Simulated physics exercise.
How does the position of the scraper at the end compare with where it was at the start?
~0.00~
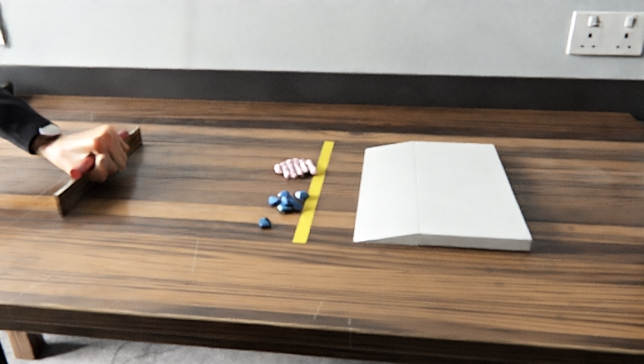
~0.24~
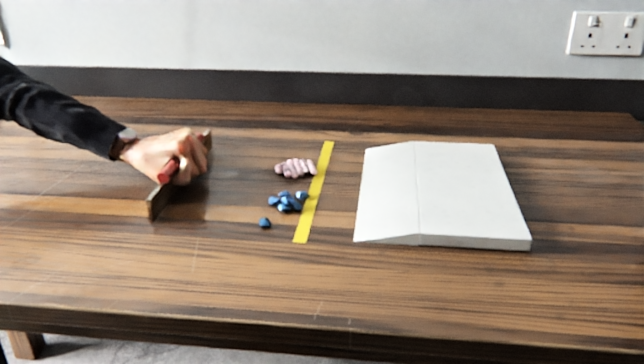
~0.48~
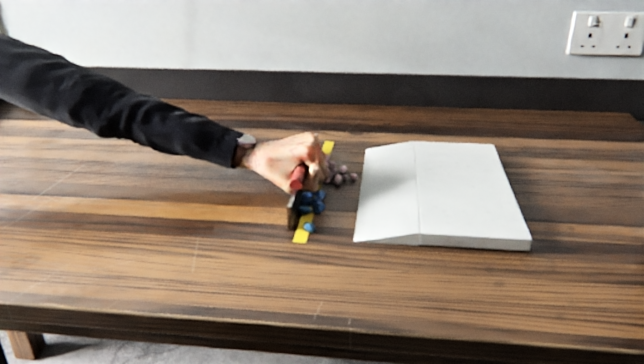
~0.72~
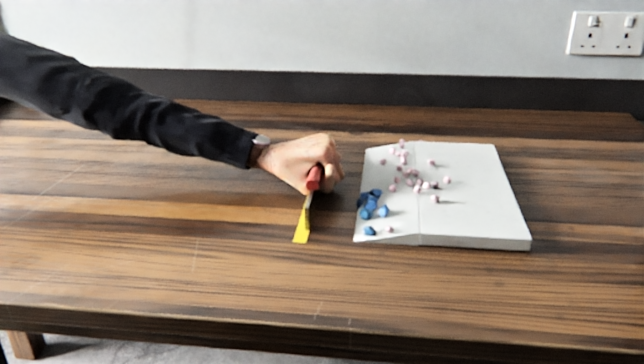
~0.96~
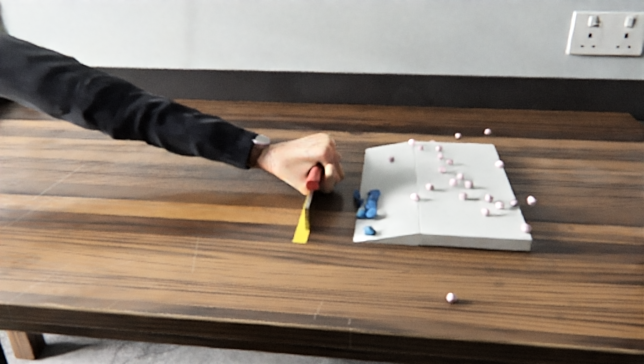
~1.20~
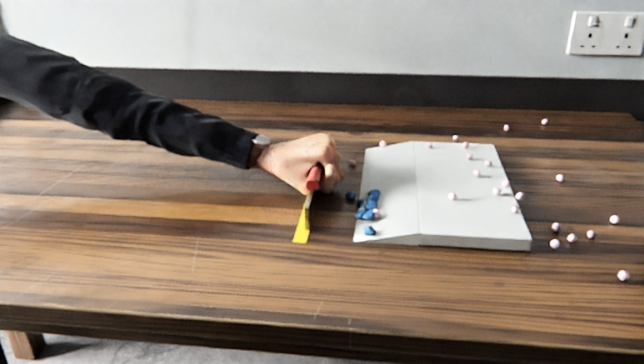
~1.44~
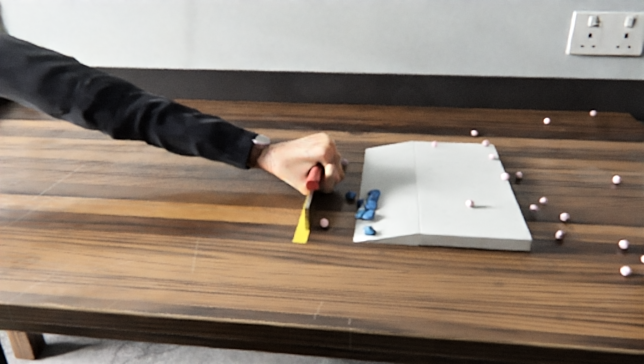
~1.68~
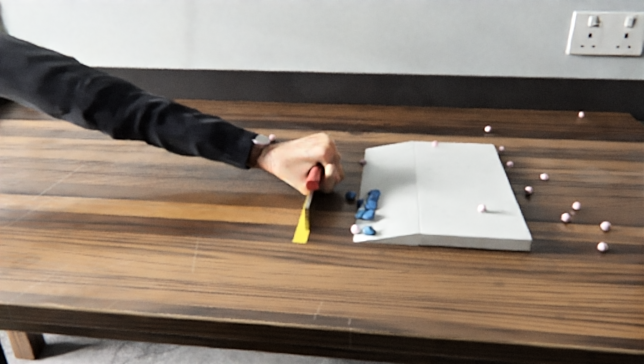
It starts on the left side of the table, well away from the yellow tape, and ends farther right, held still at the tape.
